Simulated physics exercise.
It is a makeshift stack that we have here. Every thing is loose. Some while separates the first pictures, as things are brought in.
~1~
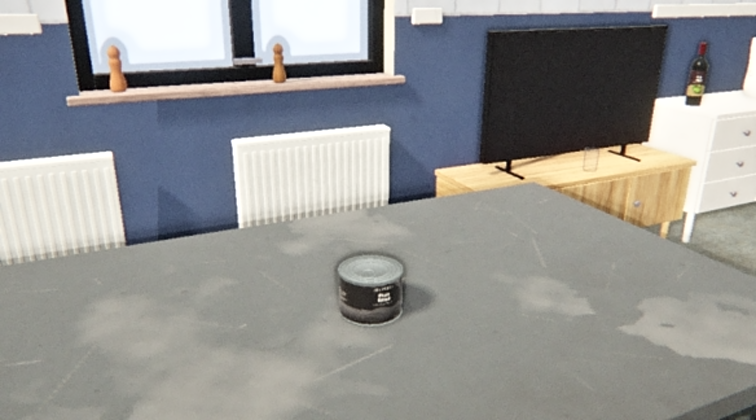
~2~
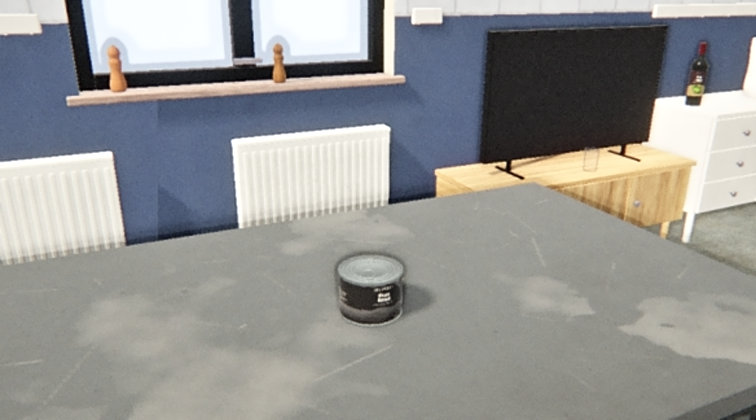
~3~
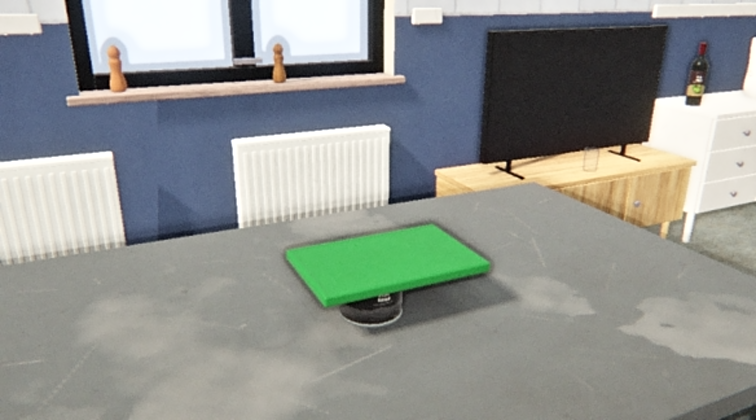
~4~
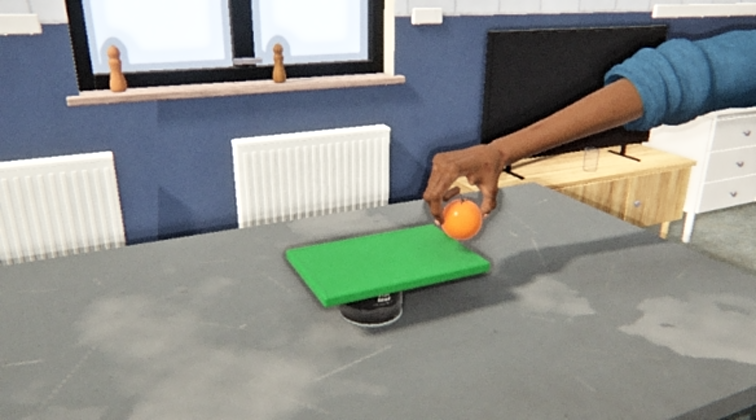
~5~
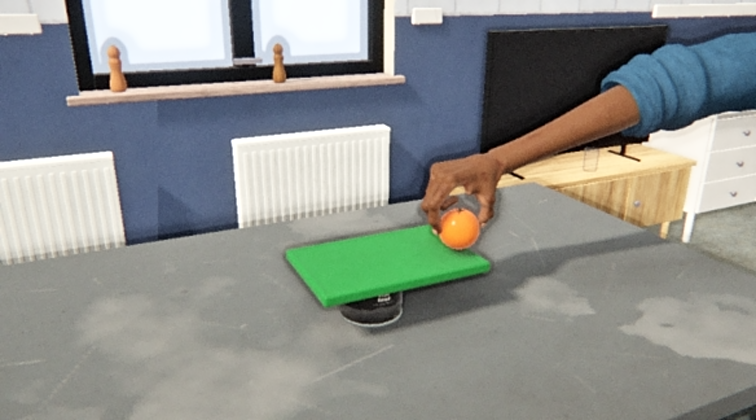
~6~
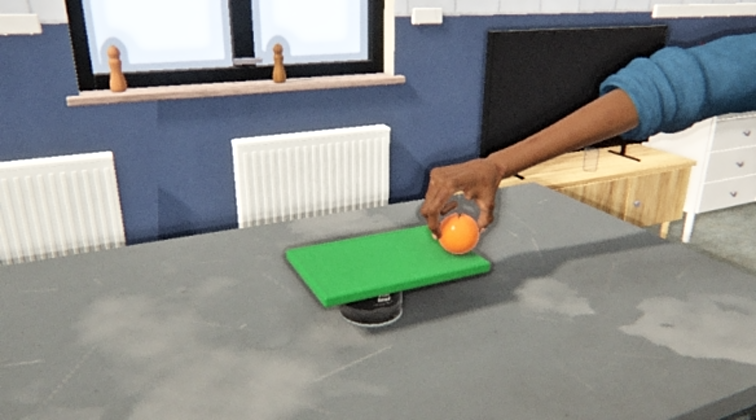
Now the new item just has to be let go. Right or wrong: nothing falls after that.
Wrong.
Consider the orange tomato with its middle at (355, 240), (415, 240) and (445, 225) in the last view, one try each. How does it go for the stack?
The stack remains standing in the first case, remains standing in the second, and tumbles down in the third.
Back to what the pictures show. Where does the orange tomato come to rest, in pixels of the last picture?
Close to pixel (505, 276).
Then, 0.30 s later than the last frame, orange tomato now fallen; green lid tilted by 35°.
Then, 0.50 s later than the last frame, green lid tilted by 35°.
Then, 0.70 s later than the last frame, green lid tilted by 29°.
When it is over, fallen, orange tomato; moved from the start, green lid; black tub as before. End places, in pixels of the last picture, orange tomato near (505, 277). The stack loses its balance.
